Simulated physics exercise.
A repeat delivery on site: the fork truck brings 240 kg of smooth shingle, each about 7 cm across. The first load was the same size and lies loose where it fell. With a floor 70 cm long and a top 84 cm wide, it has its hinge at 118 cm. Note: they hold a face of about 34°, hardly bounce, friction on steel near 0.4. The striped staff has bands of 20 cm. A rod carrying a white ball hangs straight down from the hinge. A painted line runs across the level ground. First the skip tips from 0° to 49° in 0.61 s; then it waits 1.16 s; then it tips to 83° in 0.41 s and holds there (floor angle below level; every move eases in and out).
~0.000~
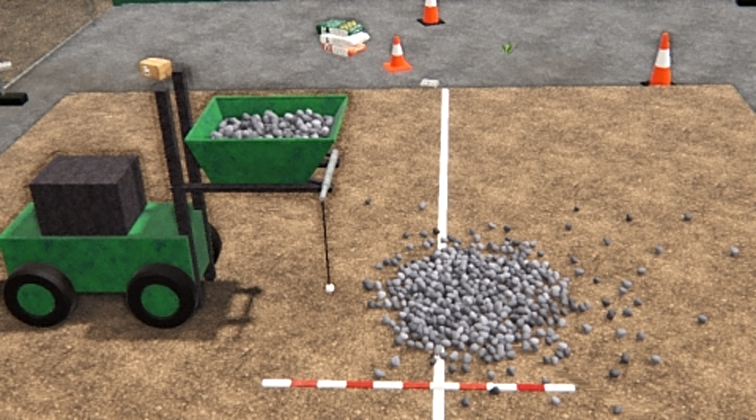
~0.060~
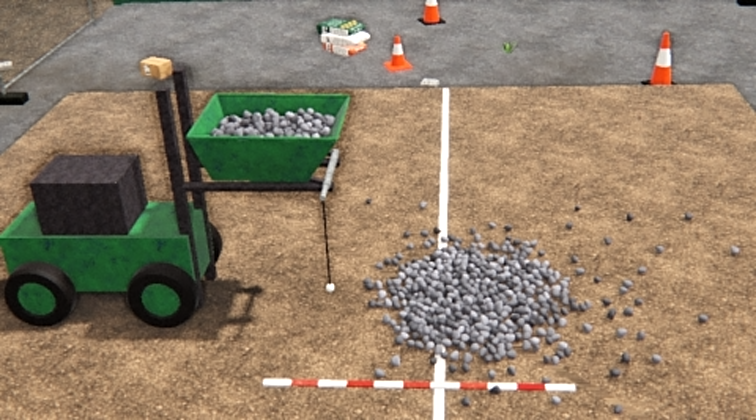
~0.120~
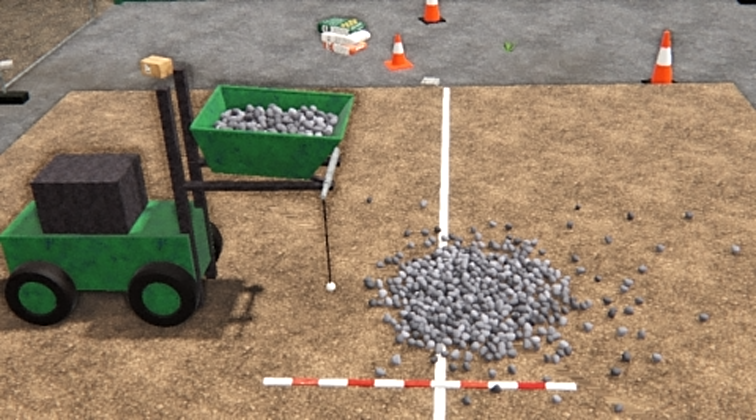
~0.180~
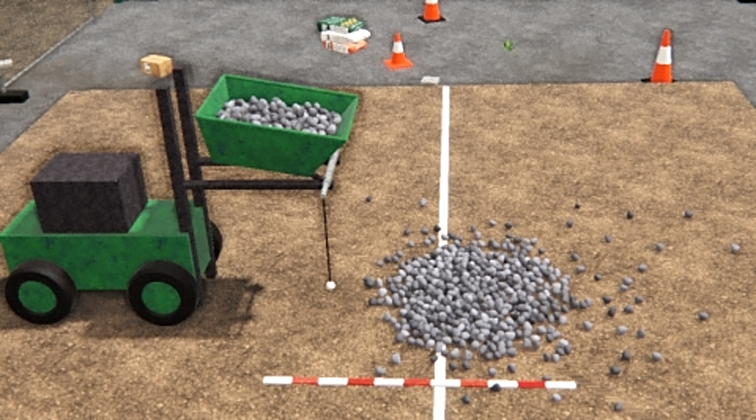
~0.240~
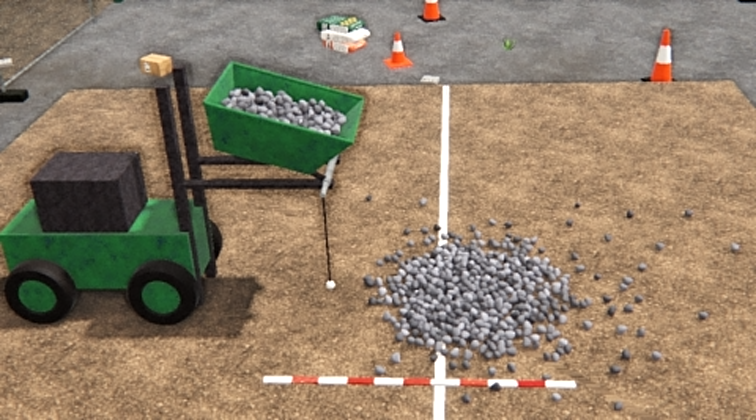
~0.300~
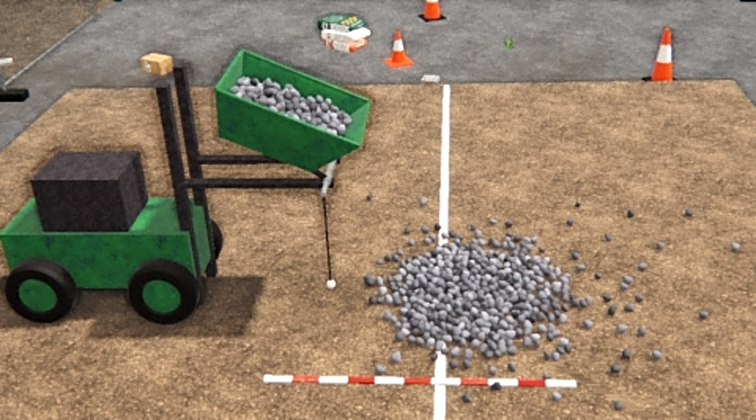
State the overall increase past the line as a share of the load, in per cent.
The increase is about 69 per cent of the load.
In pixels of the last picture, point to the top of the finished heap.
The top of the heap sits near (458, 273).
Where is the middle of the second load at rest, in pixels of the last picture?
Middle: Approx. (464, 286) px.
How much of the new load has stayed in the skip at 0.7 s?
Close to 100 in a hundred is still held.
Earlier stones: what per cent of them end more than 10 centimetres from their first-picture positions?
Close to 15 per cent.
After 0.5 s the floor is at 42°; in per cent of one load, 100 in the skip, 26 short of the line, 74 past the line; the foremost stones are at (670, 265).
After 0.7 s the floor is at 49°; in per cent of one load, 100 in the skip, 26 short of the line, 74 past the line; the foremost stones are at (670, 265).
After 2.6 s the floor is at 83°; in per cent of one load, 8 in the skip, 68 short of the line, 124 past the line; the foremost stones are at (670, 265).
After 5.0 s the floor is at 83°; in per cent of one load, 0 in the skip, 57 short of the line, 143 past the line; the foremost stones are at (684, 249). Net gain past the line, 69.
